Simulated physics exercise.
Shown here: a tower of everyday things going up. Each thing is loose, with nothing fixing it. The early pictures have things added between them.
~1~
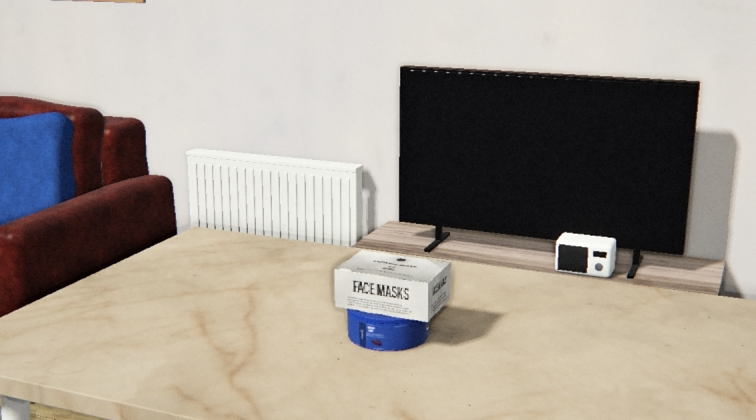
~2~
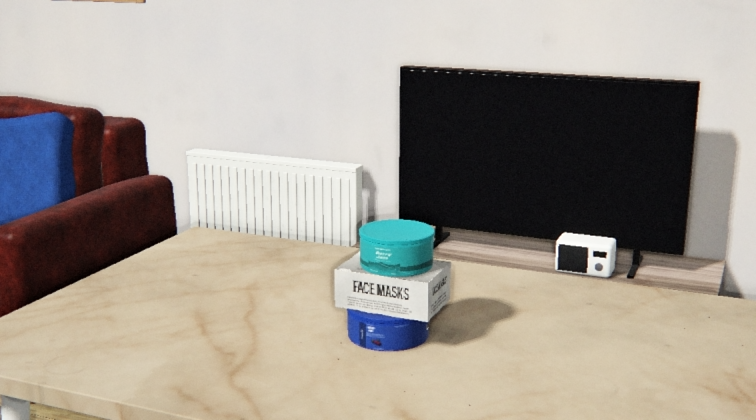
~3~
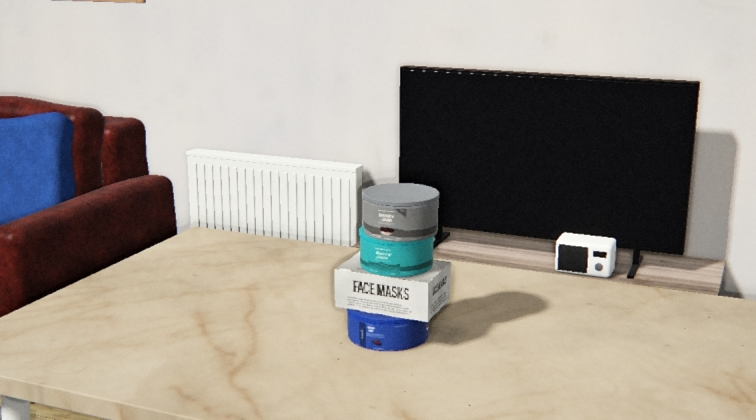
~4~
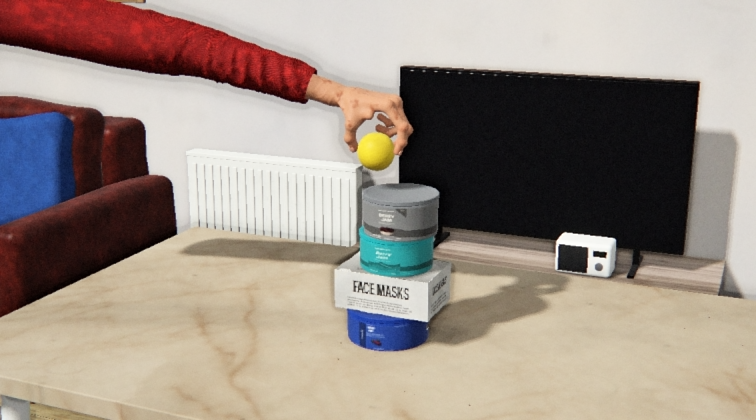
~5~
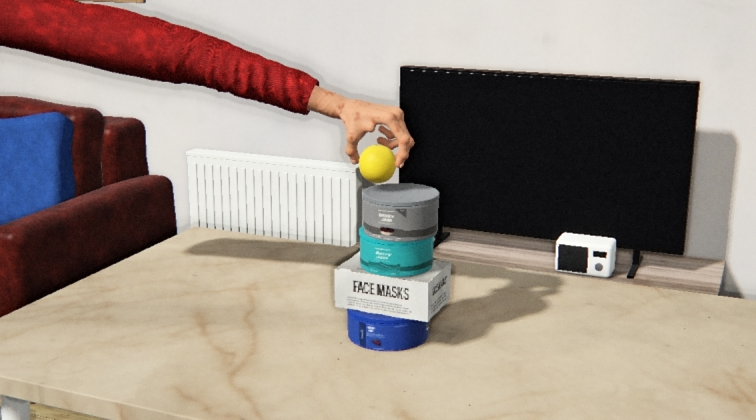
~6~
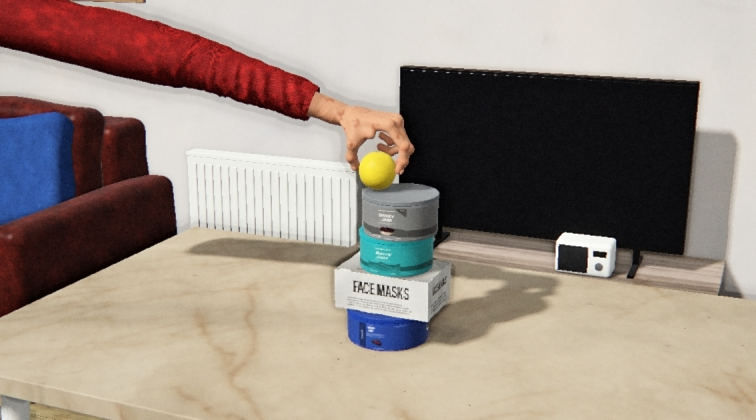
A stack of loose things grew on a marble-patterned table, a turquoise tub then a grey one added above a white box and blue tub, before a red-sleeved hand lowered a yellow lemon onto the top.
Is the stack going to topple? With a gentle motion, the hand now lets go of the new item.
Well, the stack stays in one piece.
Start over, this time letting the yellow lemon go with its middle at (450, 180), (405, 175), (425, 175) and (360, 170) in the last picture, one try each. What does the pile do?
The pile goes down in the first case, does not fall in the second, does not fall in the third and goes down in the fourth.
Then, 0.20 s on from there, no change.
Then, 0.60 s on from there, yellow lemon resting near (378, 172).
In the end, all 5 unmoved. At the end, from the last picture's camera, yellow lemon near (378, 172). The pile holds.
